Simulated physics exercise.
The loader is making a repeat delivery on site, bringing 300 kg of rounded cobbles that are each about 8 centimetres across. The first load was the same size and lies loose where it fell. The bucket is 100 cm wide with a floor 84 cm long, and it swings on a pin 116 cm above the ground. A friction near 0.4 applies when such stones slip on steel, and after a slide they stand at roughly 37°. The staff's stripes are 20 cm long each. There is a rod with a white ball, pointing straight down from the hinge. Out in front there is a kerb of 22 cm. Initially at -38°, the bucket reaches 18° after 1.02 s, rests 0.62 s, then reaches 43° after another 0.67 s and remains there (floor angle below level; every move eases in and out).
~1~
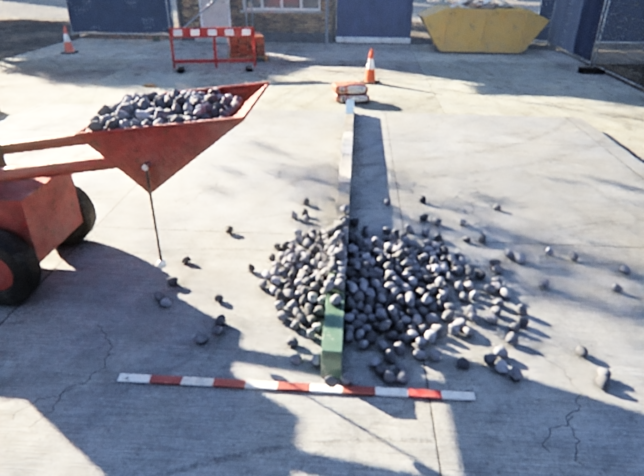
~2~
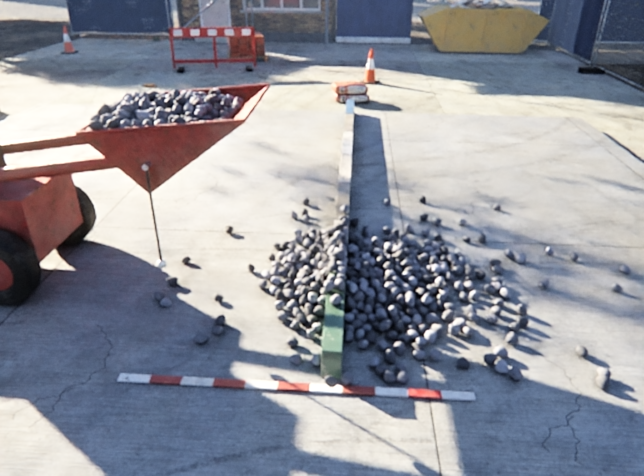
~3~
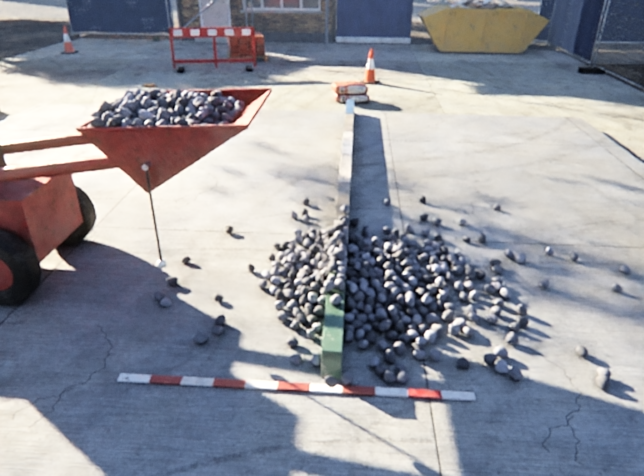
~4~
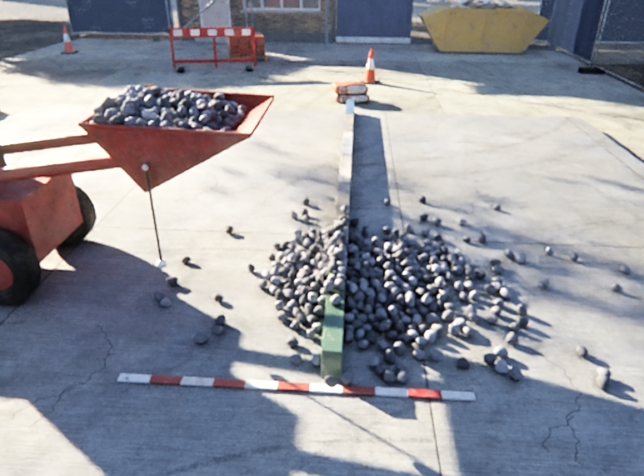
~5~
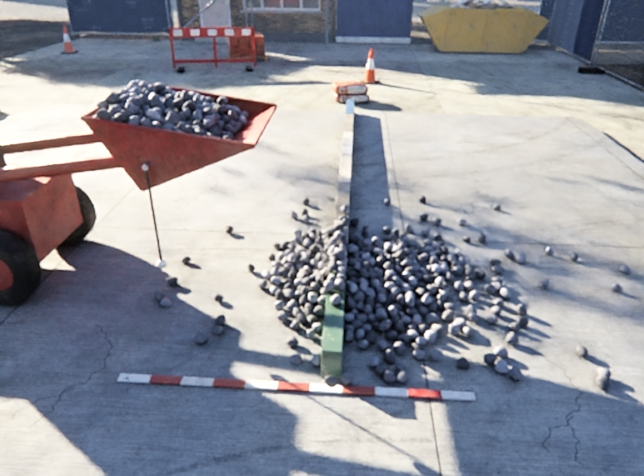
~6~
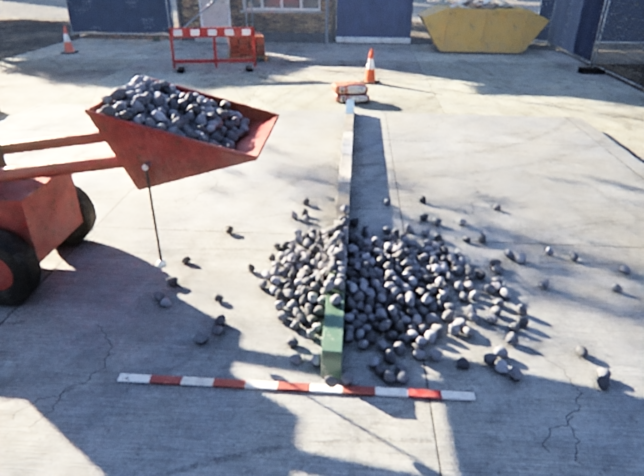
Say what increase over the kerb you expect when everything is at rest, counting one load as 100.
Some 0 per cent is added.
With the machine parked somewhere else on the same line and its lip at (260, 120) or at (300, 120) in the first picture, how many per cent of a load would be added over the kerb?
The first would add some 10 per cent and the second some 45 per cent.
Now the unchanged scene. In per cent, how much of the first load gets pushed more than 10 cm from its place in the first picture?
I'd put it at about 5 per cent.
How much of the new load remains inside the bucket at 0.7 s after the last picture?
Some 100 %, roughly, is held.
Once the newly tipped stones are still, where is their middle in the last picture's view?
The middle lies near (286, 267) in the last picture.
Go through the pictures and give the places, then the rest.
In the first frame, the bucket is at -38°, its lip at (243, 119); the top of the load is at (180, 100). The earlier load is highest near (336, 251), 29 cm above ground level, 32 % on this side of the kerb, 70 % over the kerb.
In the second frame, the bucket is at -37°, its lip at (244, 121); the top of the load is at (181, 100).
In the third frame, the bucket is at -34°, its lip at (247, 127); the top of the load is at (157, 99).
The fourth frame shows lip at (251, 135), floor tilted -29°, highest stones at (140, 95).
The fifth frame shows lip at (254, 146), floor tilted -23°, highest stones at (138, 91).
In the sixth frame, the bucket is at -17°, its lip at (257, 159); the top of the load is at (140, 87).
Then, 0.3 s after the last picture the floor is at 9°; in per cent of one load, 100 in the bucket, 32 on this side of the kerb, 70 over the kerb; the foremost stones are at (586, 300).
Then, 0.7 s after the last picture the floor is at 18°; in per cent of one load, 98 in the bucket, 34 on this side of the kerb, 70 over the kerb; the foremost stones are at (586, 300).
Then, 2.3 s after the last picture the floor is at 43°; in per cent of one load, 0 in the bucket, 131 on this side of the kerb, 71 over the kerb; the foremost stones are at (586, 300).
Then, 4.8 s after the last picture the floor is at 43°; in per cent of one load, 0 in the bucket, 131 on this side of the kerb, 71 over the kerb; the foremost stones are at (586, 300). Net gain over the kerb, 0.
